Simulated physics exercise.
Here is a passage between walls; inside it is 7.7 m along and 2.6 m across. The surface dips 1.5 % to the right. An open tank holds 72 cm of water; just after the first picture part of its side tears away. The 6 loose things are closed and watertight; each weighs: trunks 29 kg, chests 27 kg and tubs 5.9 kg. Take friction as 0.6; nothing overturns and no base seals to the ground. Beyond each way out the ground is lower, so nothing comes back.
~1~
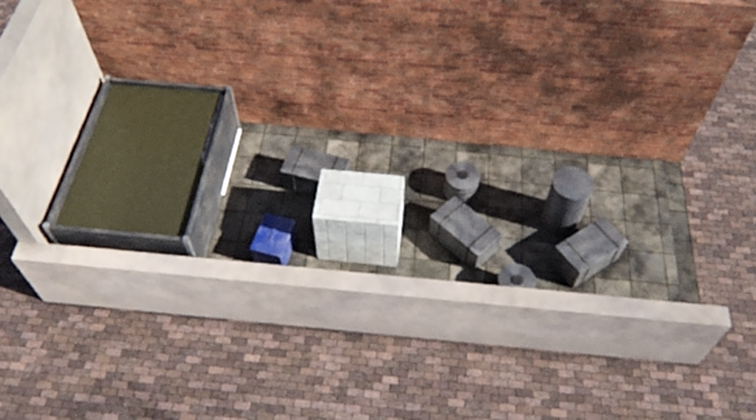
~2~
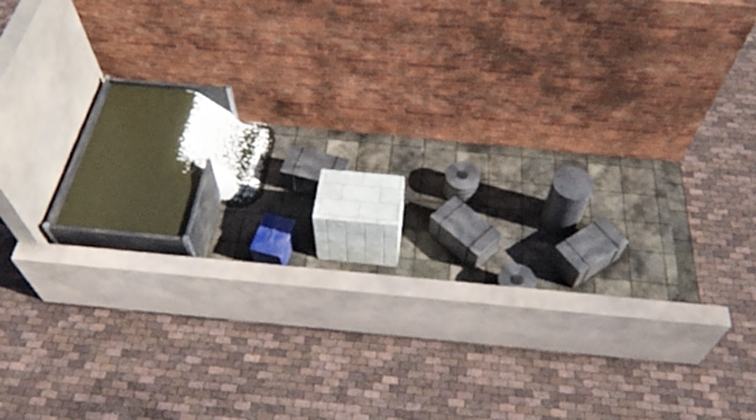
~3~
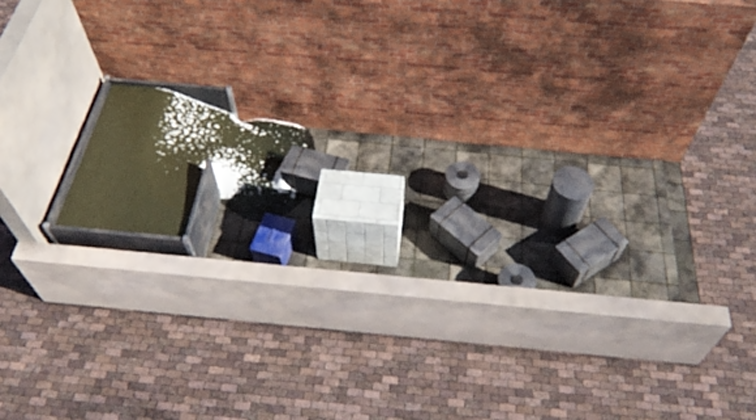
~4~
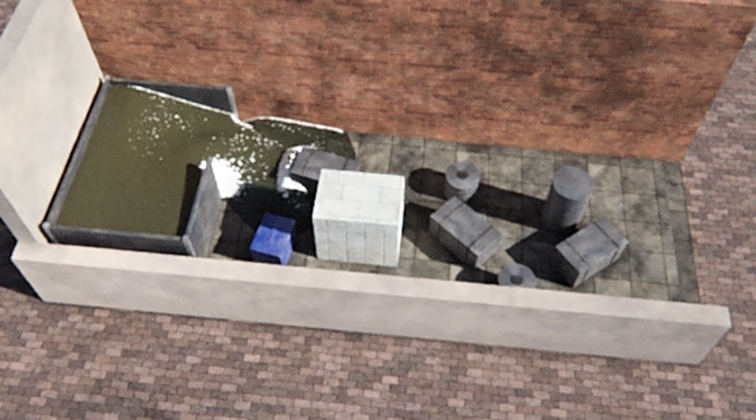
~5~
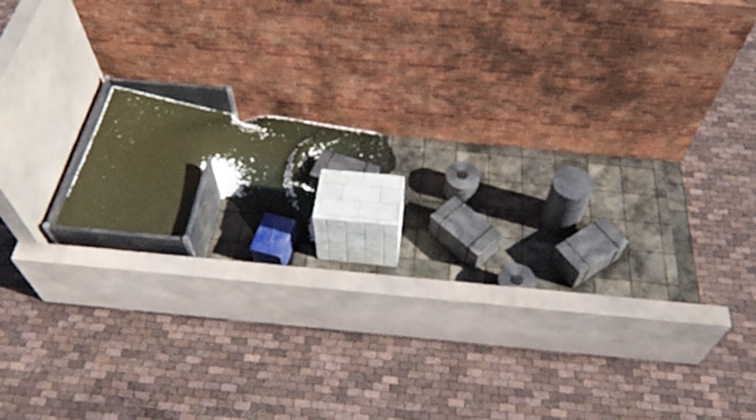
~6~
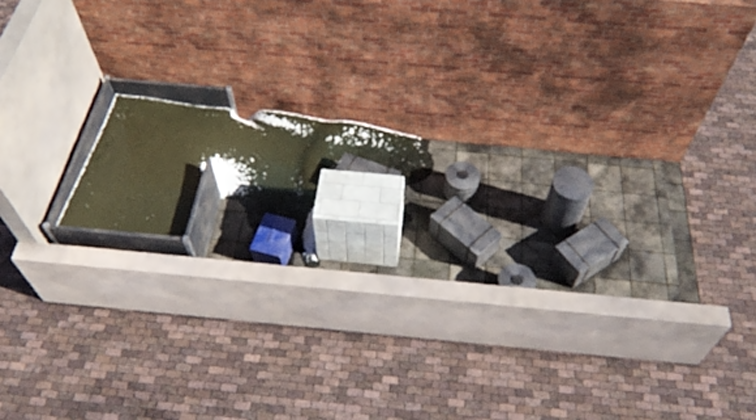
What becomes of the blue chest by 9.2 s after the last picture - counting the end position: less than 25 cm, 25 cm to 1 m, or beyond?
The blue chest barely shifts.
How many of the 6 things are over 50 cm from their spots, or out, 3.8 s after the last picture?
I count 5.
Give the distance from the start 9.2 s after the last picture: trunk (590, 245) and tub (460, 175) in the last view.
In that order: Washed out, gone out.
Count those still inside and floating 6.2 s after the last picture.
At that moment 0.
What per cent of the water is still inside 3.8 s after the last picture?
Some 68 per cent remains.
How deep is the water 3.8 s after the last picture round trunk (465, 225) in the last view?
About 11 cm.
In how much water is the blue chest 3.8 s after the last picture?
About 4 cm.
Then, 1.2 s after the last picture the blue chest is near (273, 234), 0.0 m from its start, aground; 0 of 6 are out; 2 afloat.
Then, 3.8 s after the last picture the blue chest is near (273, 234), 0.0 m from its start, aground; 4 of 6 are out; 1 afloat.
Then, 6.2 s after the last picture the blue chest is near (273, 234), 0.0 m from its start, aground; 4 of 6 are out; 0 afloat.
Then, 9.2 s after the last picture the blue chest is near (273, 234), 0.0 m from its start, aground; 4 of 6 are out; 0 afloat.
